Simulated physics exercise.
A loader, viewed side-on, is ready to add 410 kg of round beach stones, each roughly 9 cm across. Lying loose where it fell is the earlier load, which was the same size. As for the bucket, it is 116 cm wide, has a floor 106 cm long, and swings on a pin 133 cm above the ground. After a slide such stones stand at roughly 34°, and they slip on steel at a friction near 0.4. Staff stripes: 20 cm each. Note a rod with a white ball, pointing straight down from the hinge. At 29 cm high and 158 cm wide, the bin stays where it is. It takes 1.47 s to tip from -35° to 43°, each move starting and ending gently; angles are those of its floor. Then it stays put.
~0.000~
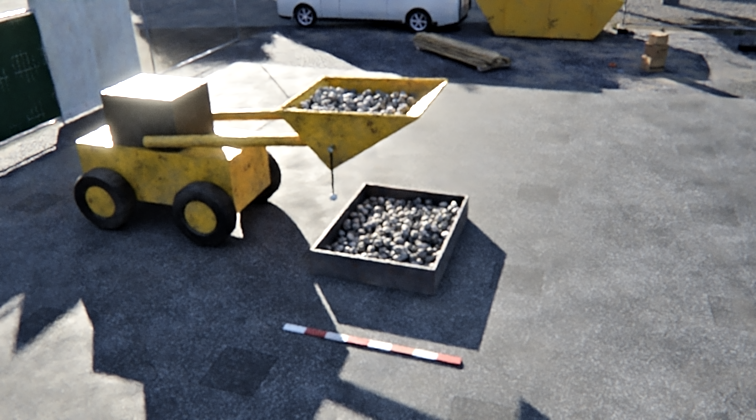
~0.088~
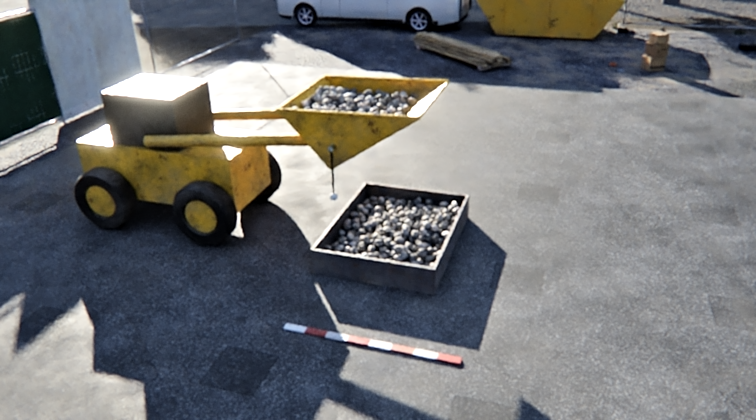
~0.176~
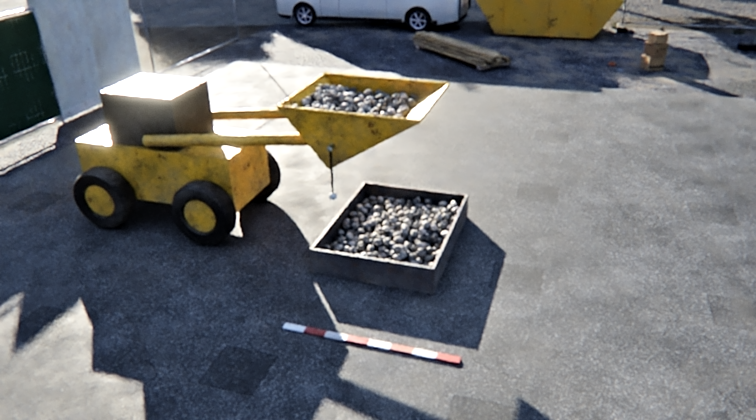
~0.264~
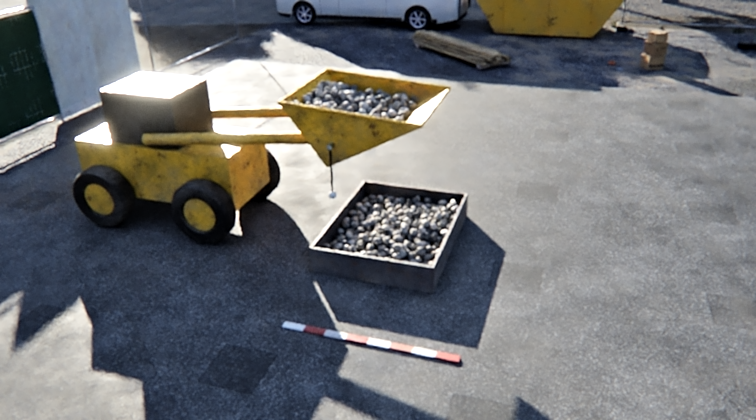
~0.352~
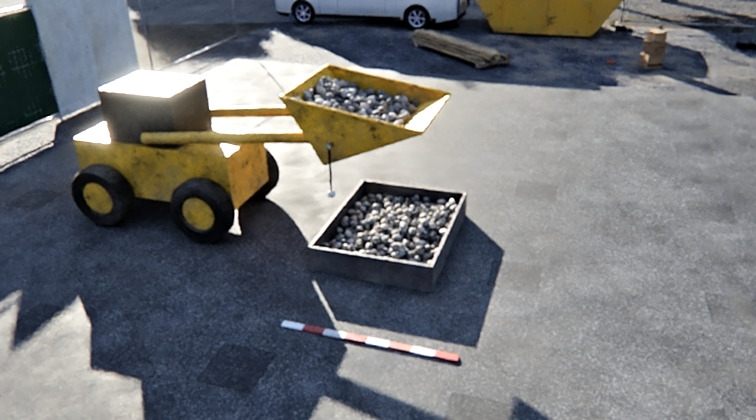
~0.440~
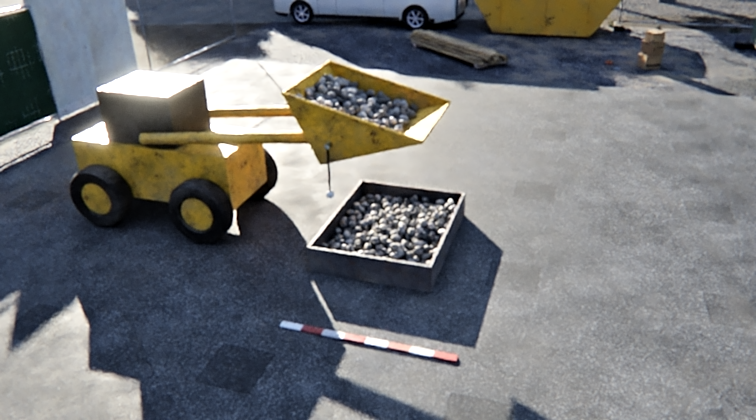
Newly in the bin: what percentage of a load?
61 percent.
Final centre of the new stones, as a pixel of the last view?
In the last view, somewhere near (437, 230).
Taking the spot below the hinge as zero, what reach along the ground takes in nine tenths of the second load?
About 170 centimetres ahead of it.
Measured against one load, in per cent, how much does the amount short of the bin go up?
Some 0 per cent of a load.
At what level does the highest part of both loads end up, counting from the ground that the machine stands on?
Top of heap: Approx. 46 cm above ground level.
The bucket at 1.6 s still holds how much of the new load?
It still holds about 35 per cent.
After 1.1 s the floor is at 31°; in per cent of one load, 100 in the bucket, 100 in the bin; the foremost stones are at (442, 244).
After 1.6 s the floor is at 43°; in per cent of one load, 34 in the bucket, 161 in the bin, 5 beside or beyond the bin; the foremost stones are at (463, 237).
After 1.9 s the floor is at 43°; in per cent of one load, 1 in the bucket, 169 in the bin, 30 beside or beyond the bin; the foremost stones are at (523, 259).
After 4.7 s the floor is at 43°; in per cent of one load, 0 in the bucket, 161 in the bin, 39 beside or beyond the bin; the foremost stones are at (603, 299). Net gain in the bin, 61.
